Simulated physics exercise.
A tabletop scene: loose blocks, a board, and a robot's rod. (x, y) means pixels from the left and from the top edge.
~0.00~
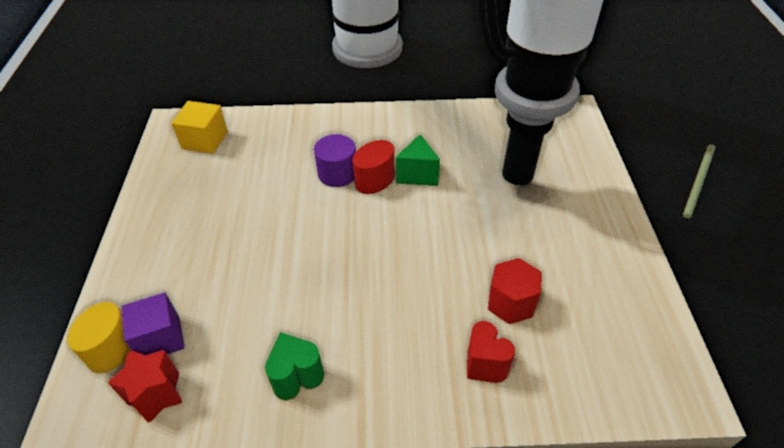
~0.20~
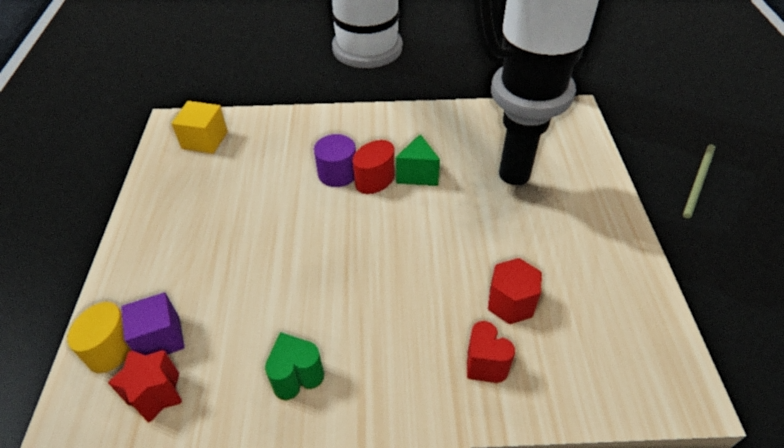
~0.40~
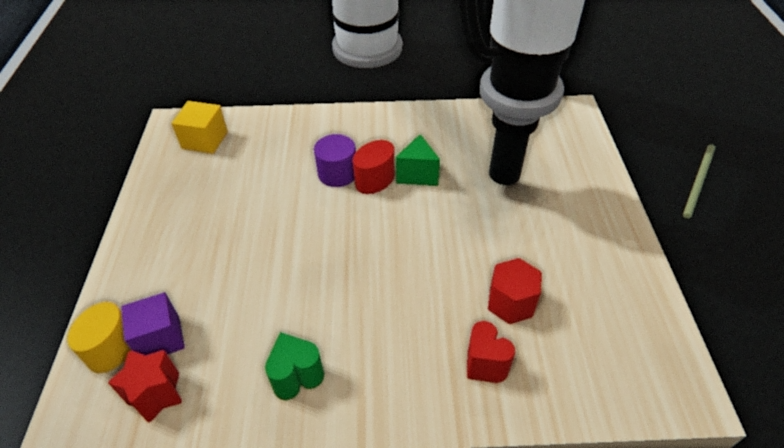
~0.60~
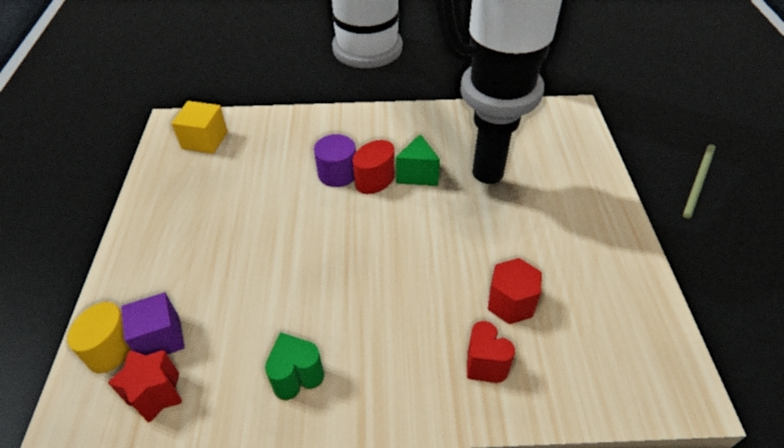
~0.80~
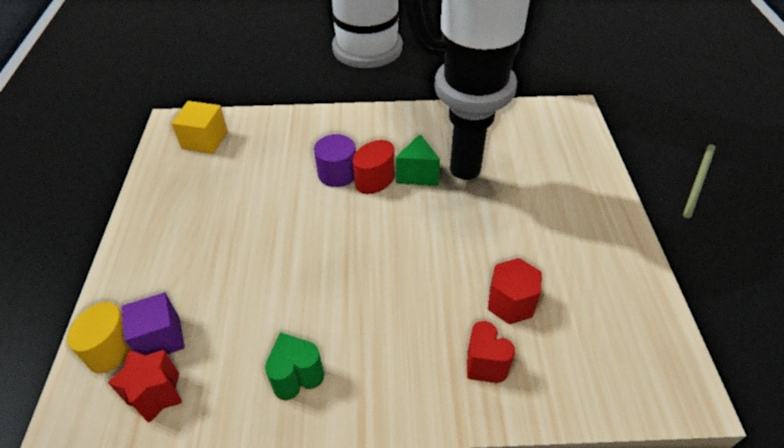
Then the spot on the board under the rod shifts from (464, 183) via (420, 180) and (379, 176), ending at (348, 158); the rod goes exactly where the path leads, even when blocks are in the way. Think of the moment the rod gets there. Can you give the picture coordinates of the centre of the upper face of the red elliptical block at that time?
The red elliptical block ends near (310, 130).
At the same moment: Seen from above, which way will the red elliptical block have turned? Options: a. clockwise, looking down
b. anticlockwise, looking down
The answer is b.
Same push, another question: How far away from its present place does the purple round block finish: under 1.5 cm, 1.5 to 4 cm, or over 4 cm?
Travel: Beyond 4 cm.
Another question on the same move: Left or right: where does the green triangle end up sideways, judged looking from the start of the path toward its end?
It's pushed right.
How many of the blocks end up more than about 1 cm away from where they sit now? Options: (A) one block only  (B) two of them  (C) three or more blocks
C (three or more blocks)
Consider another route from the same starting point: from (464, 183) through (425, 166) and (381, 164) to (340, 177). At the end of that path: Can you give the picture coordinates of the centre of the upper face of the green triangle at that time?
It will likely be found at (403, 161).
The first path, step by step. One third of the way, rod at (420, 167); purple round block at (319, 147); red elliptical block at (358, 149), turned 55° anticlockwise; green triangle at (392, 147), turned 55° clockwise.
Two thirds of the way, rod at (377, 162); purple round block at (300, 149); red elliptical block at (340, 143), turned 85° anticlockwise; green triangle at (369, 127), turned 70° clockwise.
At the end, rod at (346, 144); purple round block at (279, 147); red elliptical block at (310, 130), turned 90° anticlockwise; green triangle at (359, 115), turned 145° clockwise.
